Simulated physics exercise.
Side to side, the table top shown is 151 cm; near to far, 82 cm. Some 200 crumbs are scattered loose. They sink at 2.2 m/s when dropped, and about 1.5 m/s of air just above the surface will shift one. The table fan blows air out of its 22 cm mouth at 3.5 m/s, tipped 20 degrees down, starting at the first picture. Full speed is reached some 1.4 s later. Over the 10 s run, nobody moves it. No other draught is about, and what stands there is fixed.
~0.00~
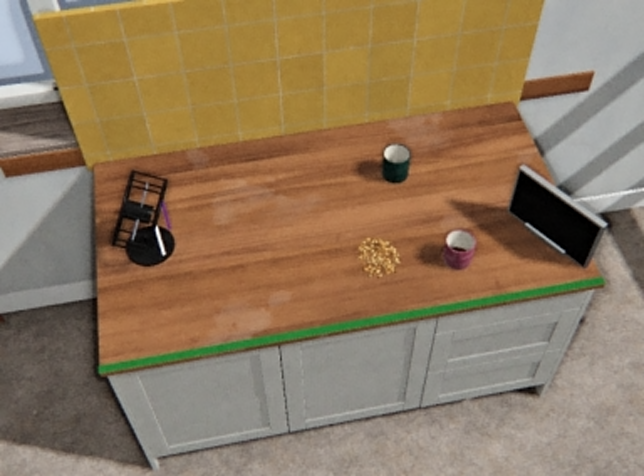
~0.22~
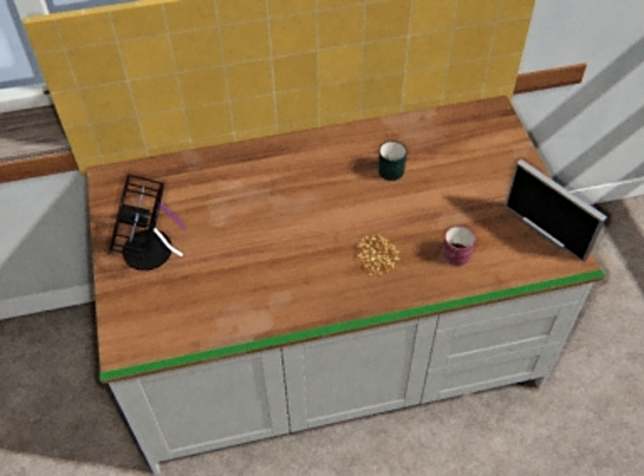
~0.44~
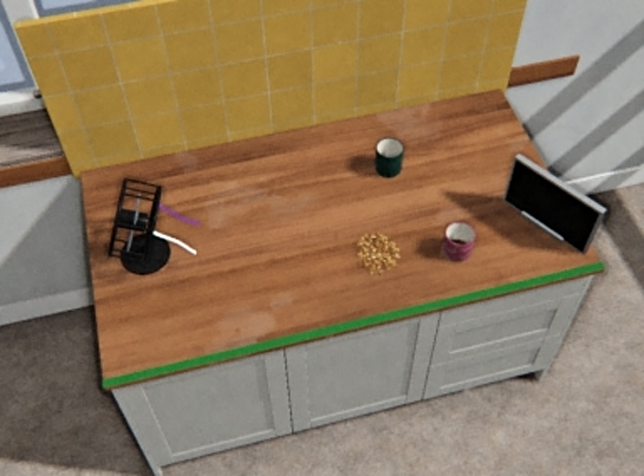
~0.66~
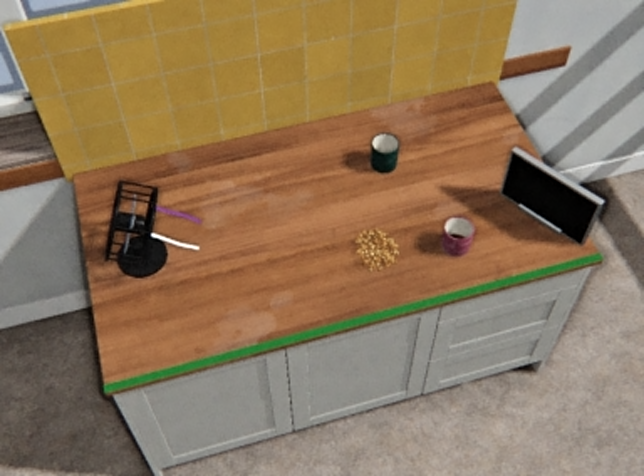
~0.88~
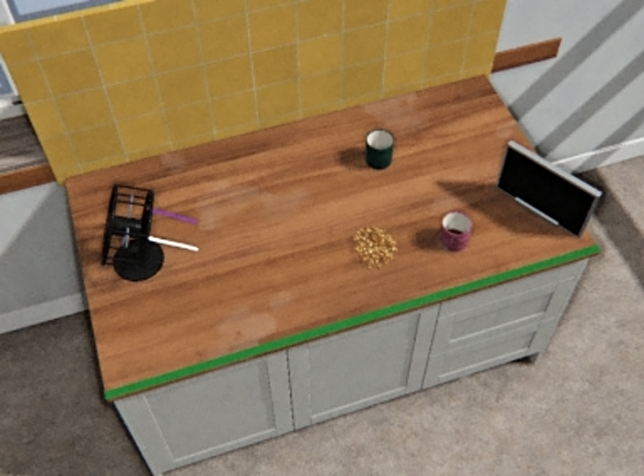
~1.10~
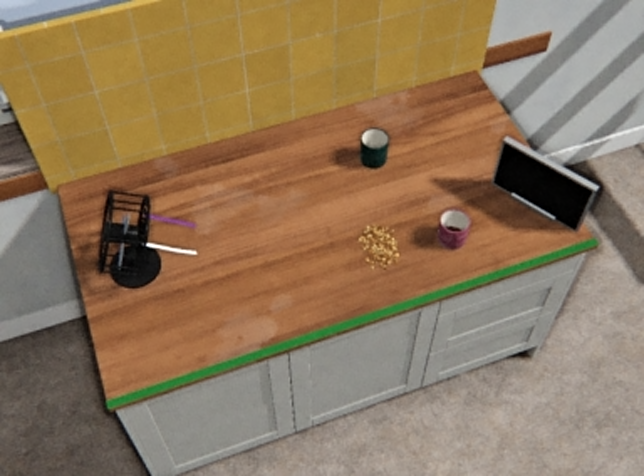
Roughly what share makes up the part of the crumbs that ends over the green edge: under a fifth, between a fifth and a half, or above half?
It is above half.
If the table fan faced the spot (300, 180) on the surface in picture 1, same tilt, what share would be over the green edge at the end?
Then about 0 per cent.
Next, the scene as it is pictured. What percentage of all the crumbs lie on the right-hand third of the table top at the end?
About 4 percent.
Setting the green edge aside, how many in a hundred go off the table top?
My best guess is roughly 1 %.
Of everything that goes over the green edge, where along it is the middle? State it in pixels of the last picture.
The middle of the crossings lies near (517, 272) in the last picture.
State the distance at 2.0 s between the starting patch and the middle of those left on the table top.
About 50 cm.
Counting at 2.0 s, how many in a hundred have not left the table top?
The share then is about 20 %.
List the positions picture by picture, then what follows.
In the first picture, the middle of the crumbs is near (380, 255), none has stirred yet and the mouth of the table fan is at (140, 212).
In the second picture, the middle of the crumbs is near (379, 252), none has stirred yet and the green edge is centred on (364, 327).
In the third picture, the middle of the crumbs is near (379, 250), none has stirred yet, the top of a mug is at (461, 233) and the top of a mug is at (390, 148).
In the fourth picture, the middle of the crumbs is near (378, 247) and none has stirred yet.
In the fifth picture, the middle of the crumbs is near (376, 244) and none has stirred yet.
In the sixth picture, the middle of the crumbs is near (380, 244), the farthest in sight from the table fan is at (393, 231) and about 40 % have left their places.
After 2.0 s, 40 % are on the move or not yet settled, 74 % are over the green edge; the middle of those still in play is near (535, 218).
After 3.2 s, 12 % are on the move or not yet settled, 88 % are over the green edge.
After 5.5 s, 6 % are on the move or not yet settled, 93 % are over the green edge.
After 10.0 s, at the end, 94 % are over the green edge.
